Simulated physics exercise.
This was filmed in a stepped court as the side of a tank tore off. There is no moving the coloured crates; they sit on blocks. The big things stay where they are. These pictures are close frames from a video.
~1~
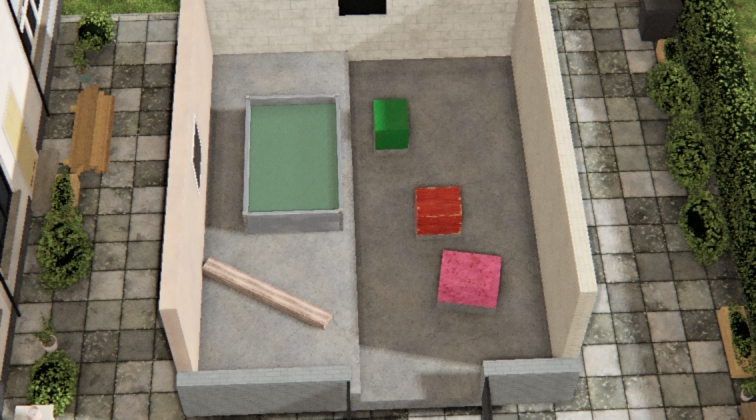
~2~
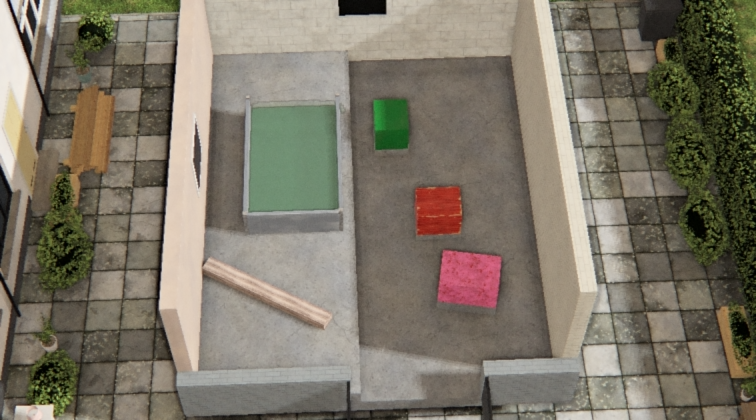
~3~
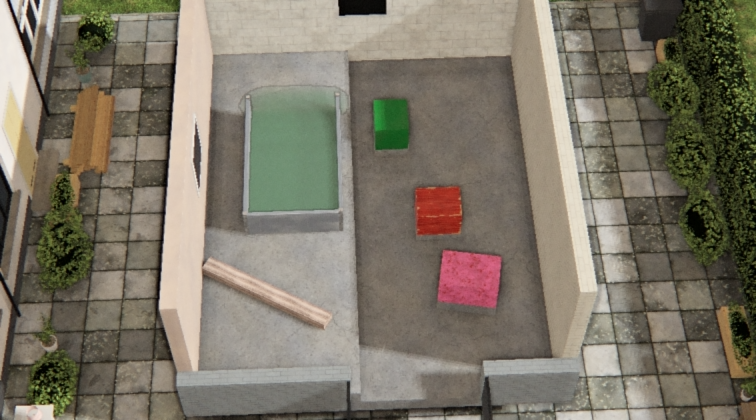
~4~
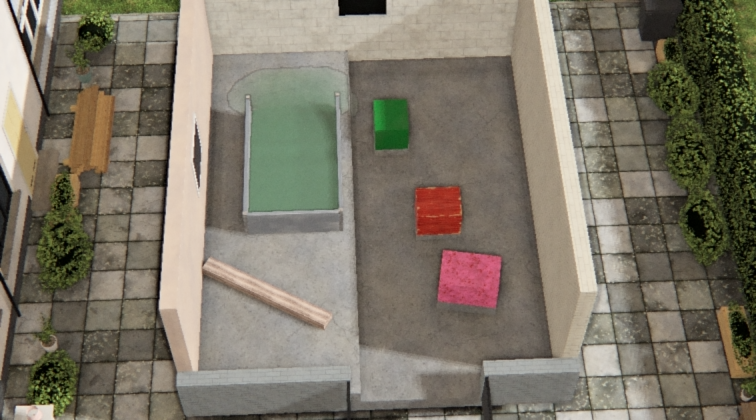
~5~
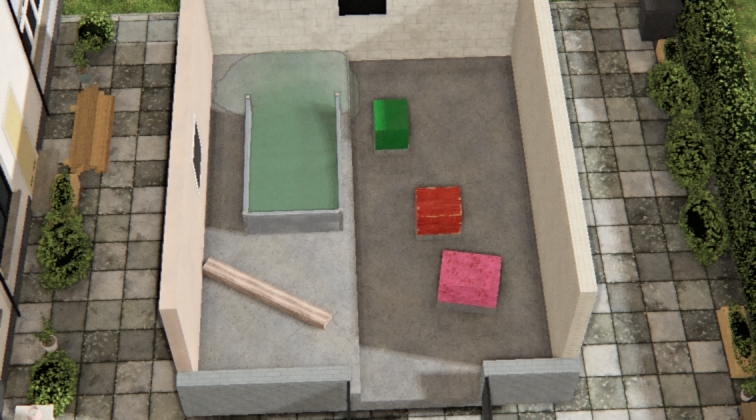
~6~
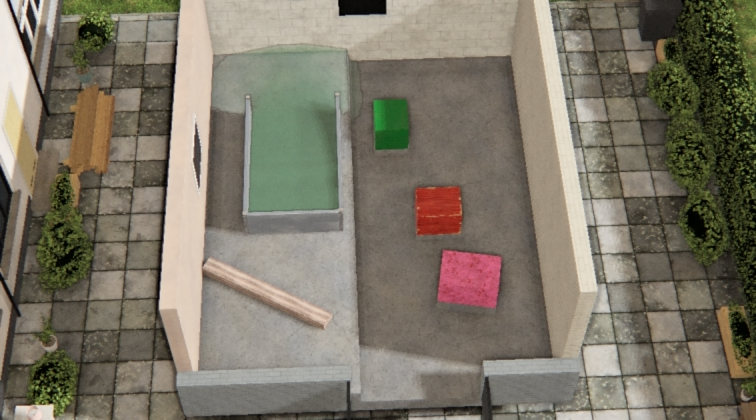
In a walled stone courtyard, the far side of a tank of green water gave way, and the water poured out and spread to the back wall, while the three coloured crates stayed still.
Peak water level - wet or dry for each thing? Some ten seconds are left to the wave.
Pink crate - dry; green crate - dry; red crate - dry.
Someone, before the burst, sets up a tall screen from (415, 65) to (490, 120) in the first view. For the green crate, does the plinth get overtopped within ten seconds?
The way I see it, the green crate is never reached.
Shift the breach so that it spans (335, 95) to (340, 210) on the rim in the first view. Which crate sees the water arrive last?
I'd go with the one in pink.
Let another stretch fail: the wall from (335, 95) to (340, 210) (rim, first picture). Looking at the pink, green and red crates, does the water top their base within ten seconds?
Result: Pink is not reached; green is swamped; red is swamped.
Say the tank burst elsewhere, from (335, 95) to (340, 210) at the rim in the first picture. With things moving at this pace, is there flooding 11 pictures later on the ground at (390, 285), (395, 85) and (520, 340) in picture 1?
Sodden, then sodden, then spared.
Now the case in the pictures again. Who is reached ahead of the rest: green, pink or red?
The green crate, then.
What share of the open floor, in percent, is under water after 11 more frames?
About 20 in a hundred.
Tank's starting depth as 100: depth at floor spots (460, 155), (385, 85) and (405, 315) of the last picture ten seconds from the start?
In that order: 8, 10 and 10 per cent.
A moment on, water covers 15 % of the floor; the pink crate not reached, the green crate not reached, the red crate not reached.
Next, water covers 20 % of the floor; the pink crate not reached, the green crate not reached, the red crate not reached.
Then, water covers 35 % of the floor; the pink crate not reached, the green crate water round its plinth, the red crate not reached.
Later, water covers 75 % of the floor; the pink crate water round its plinth, the green crate water round its plinth, the red crate water round its plinth.
In the end, water covers 95 % of the floor; the pink crate stayed above the water, the green crate stayed above the water, the red crate stayed above the water.
